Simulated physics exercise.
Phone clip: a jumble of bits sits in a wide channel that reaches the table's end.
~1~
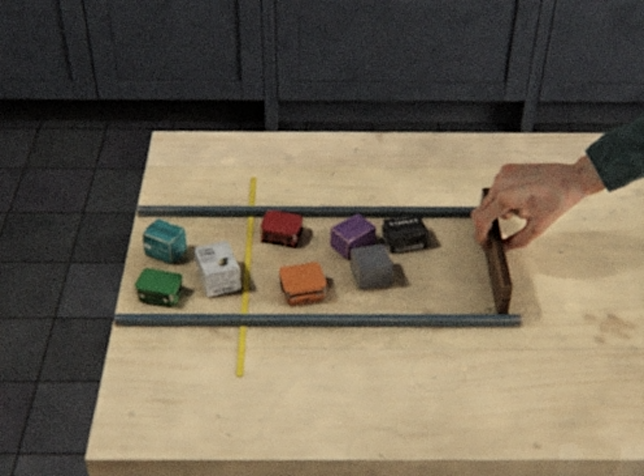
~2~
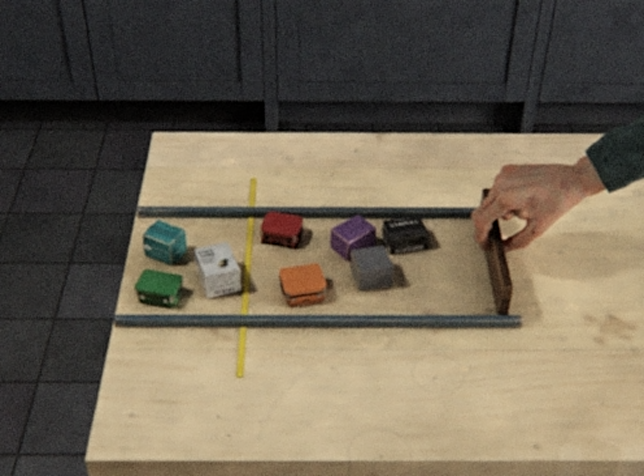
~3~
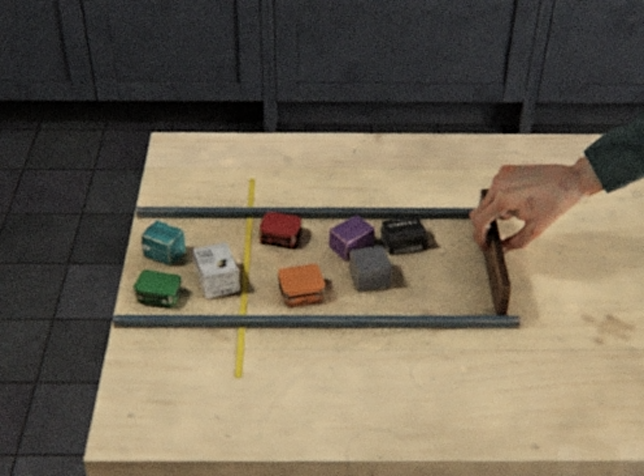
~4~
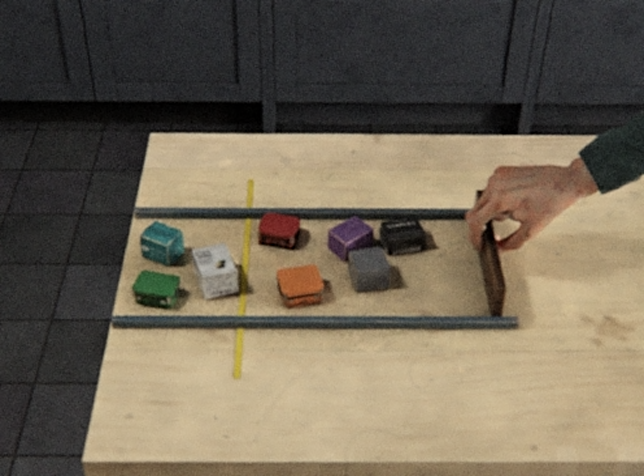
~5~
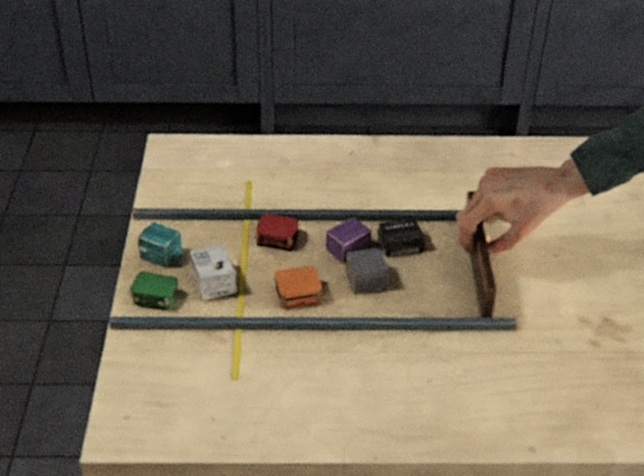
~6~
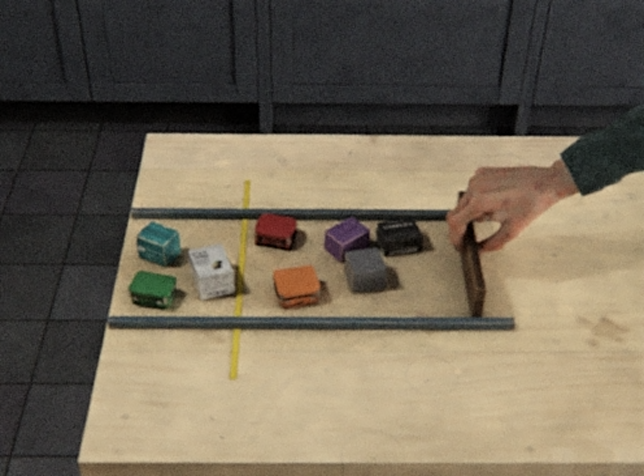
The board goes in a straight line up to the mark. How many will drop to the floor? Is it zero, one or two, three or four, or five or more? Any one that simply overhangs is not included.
I would say zero.
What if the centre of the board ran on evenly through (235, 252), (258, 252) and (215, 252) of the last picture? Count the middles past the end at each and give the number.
0, 0 and 0.
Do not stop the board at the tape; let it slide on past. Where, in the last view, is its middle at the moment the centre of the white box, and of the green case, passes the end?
With the white box it sits around (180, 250), with the green case around (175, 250).
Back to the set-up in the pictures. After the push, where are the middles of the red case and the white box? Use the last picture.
The red case at (190, 227), the white box at (176, 277).
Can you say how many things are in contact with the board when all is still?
So the total is 3.
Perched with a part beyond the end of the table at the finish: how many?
That'd be 0.
Soon after, none off yet; turquoise box at rest near (159, 244); green case at rest near (153, 291); white box at rest near (211, 271).
In the end, the number that fall off is zero.
